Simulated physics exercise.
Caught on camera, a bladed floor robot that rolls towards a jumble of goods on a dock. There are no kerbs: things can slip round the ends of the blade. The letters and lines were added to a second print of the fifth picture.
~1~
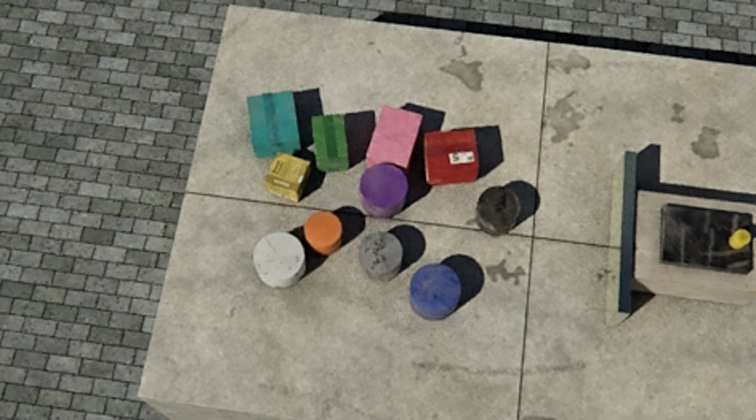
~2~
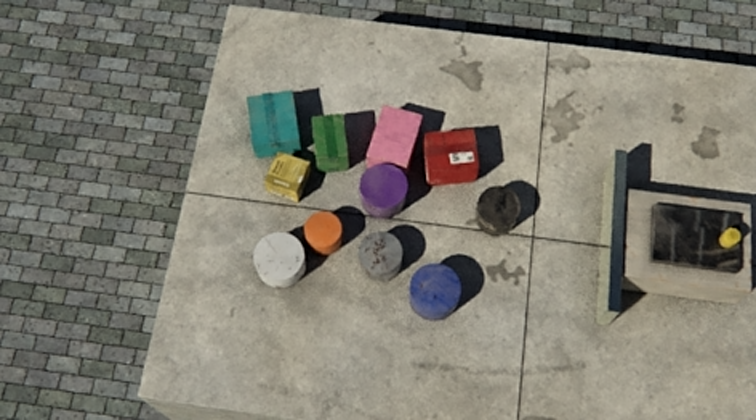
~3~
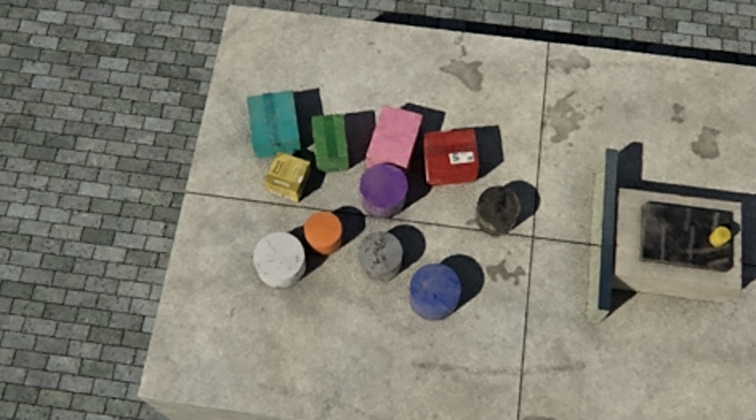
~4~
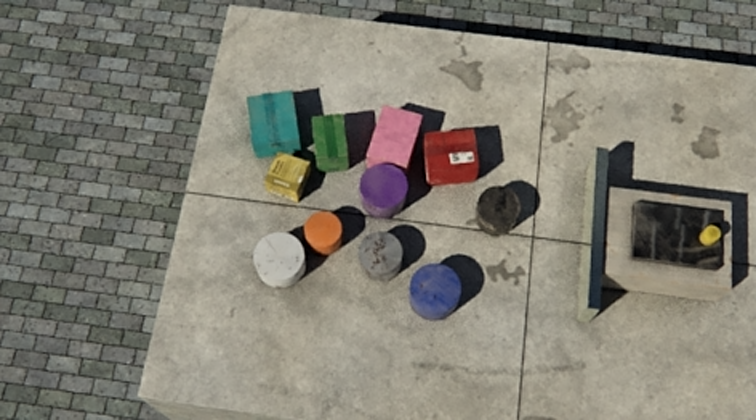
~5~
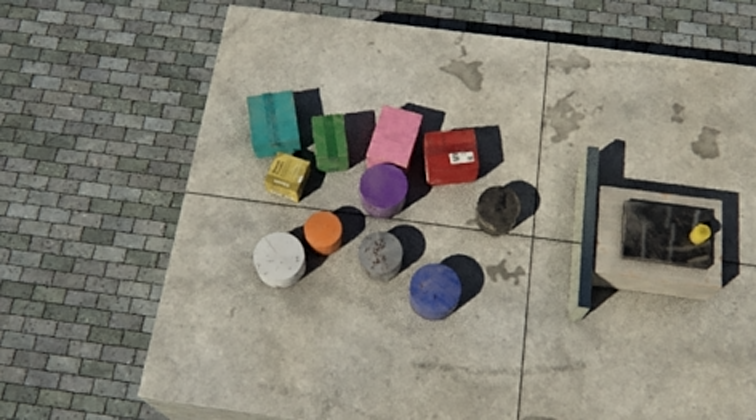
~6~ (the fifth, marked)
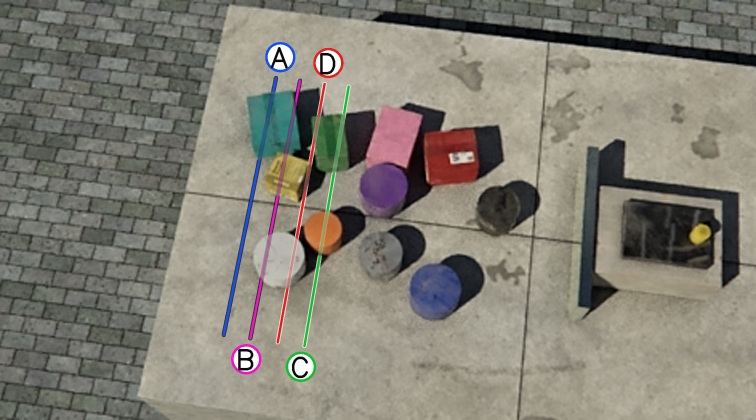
We see colourful boxes and round canisters clustered on a pale concrete slab beside grey paving, all staying still, while a bladed floor robot at the right rolls slowly leftward a short way, its wide blade facing them.
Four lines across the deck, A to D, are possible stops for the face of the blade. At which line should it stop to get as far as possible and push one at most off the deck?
It should halt at D.
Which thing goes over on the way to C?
The turquoise box.
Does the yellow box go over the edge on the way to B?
Yes.
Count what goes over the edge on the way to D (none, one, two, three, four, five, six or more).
One.
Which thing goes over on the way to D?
The turquoise box.
On the marked copy, A at (251, 199); B at (276, 203); C at (328, 209); D at (302, 206).
With D. Early on, robot (555, 220); black pail (456, 206); turquoise box (274, 125).
Further on, robot (453, 207); turquoise box (246, 118); green box (281, 138).
At the end, robot (373, 197); turquoise box over the edge; green box (207, 129); one fallen.
As for the rest, A drops four; B drops three; C is within the limit but short.
